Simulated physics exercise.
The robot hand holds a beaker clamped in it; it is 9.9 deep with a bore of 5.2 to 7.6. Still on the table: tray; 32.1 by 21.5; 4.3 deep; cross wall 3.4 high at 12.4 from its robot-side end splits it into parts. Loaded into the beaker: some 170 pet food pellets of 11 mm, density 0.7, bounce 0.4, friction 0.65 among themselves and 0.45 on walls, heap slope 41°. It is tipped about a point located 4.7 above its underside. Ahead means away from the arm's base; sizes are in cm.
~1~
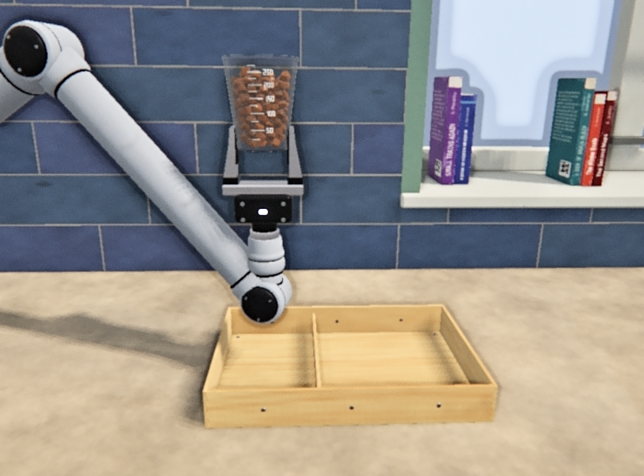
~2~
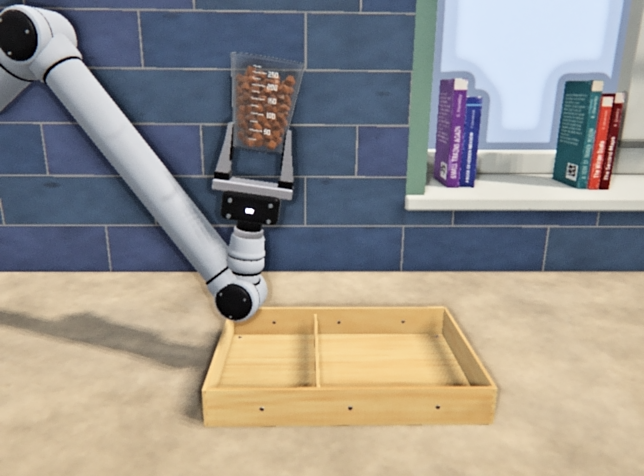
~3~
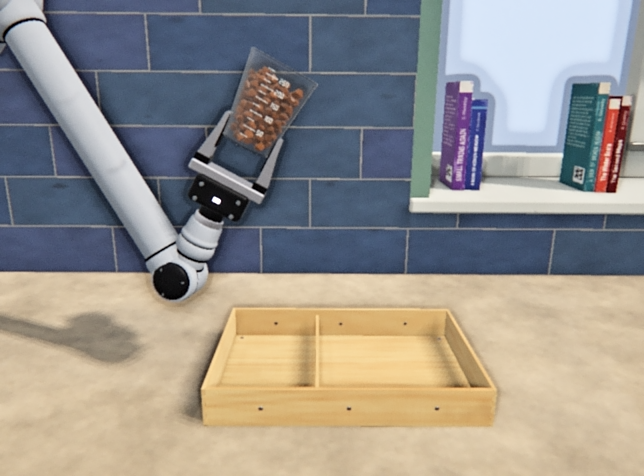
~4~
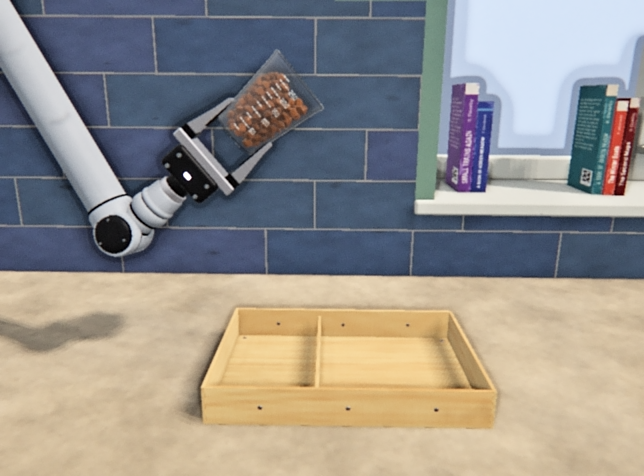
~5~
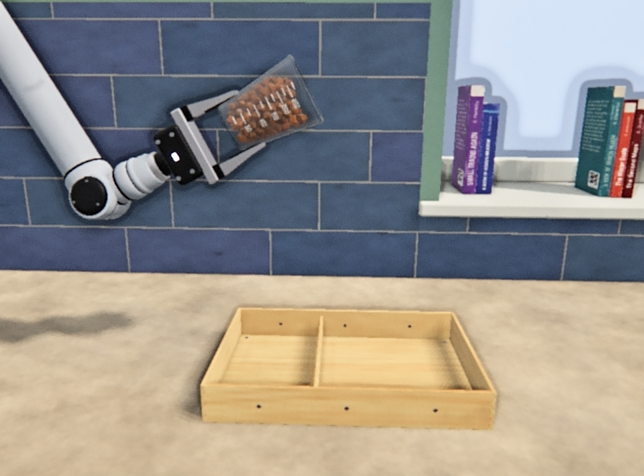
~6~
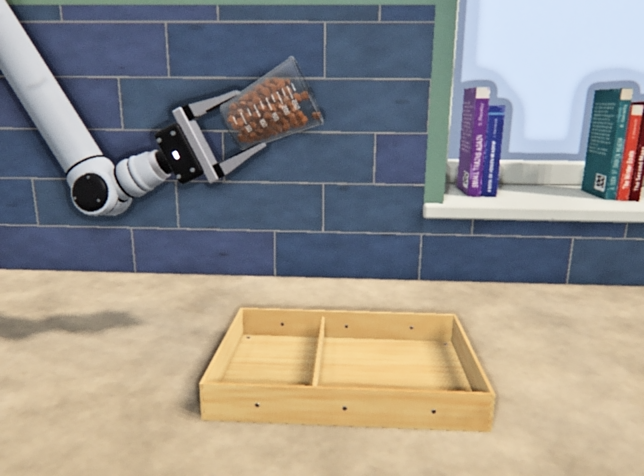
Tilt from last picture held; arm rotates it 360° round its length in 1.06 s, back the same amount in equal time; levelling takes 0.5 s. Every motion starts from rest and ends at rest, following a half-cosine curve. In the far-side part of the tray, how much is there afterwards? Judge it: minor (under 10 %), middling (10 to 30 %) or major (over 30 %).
Judged minor.
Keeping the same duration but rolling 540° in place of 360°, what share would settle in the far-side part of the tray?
It would come to around 5 per cent.
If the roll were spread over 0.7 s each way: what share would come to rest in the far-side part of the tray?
Expected share: Some 0 %.
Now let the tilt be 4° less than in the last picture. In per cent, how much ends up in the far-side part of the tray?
Estimate: Some 0 %.
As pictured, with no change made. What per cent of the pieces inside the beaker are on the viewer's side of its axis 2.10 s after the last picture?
Around 55 %.
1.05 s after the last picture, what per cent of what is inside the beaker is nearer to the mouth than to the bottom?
45 %, about.
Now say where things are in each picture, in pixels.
In the first picture, beaker middle at (262, 105), upright; upper third of the load around (260, 87), from x 235 to 285, top at y 70; 168 in the beaker.
In the second picture, beaker middle at (263, 106), tipped 8°; upper third of the load around (263, 88), from x 240 to 290, top at y 70.
In the third picture, beaker middle at (265, 108), tipped 28°; upper third of the load around (265, 91), from x 235 to 300, top at y 70.
In the fourth picture, beaker middle at (267, 109), tipped 50°; upper third of the load around (270, 94), from x 230 to 300, top at y 75.
In the fifth picture, beaker middle at (268, 109), tipped 63°; upper third of the load around (272, 95), from x 230 to 300, top at y 80.
In the sixth picture, beaker middle at (269, 110), tipped 64°; upper third of the load around (274, 97), from x 230 to 315, top at y 80; 168 in the beaker.
Then, 1.05 s after the last picture, tipped 64°, highest piece 38 above the table; 166 in the beaker, 2 in the far-side part.
Then, 2.10 s after the last picture, tipped 64°, highest piece 38 above the table; 164 in the beaker, 3 in the far-side part, 1 in flight or on a rim.
Then, 2.82 s after the last picture, upright, highest piece 39 above the table; 164 in the beaker, 4 in the far-side part.
Then, 3.52 s after the last picture, upright, highest piece 39 above the table; 164 in the beaker, 4 in the far-side part.
Final count, 164 in the beaker, 4 in the far-side part. That is 2 % in the far-side part of the tray.
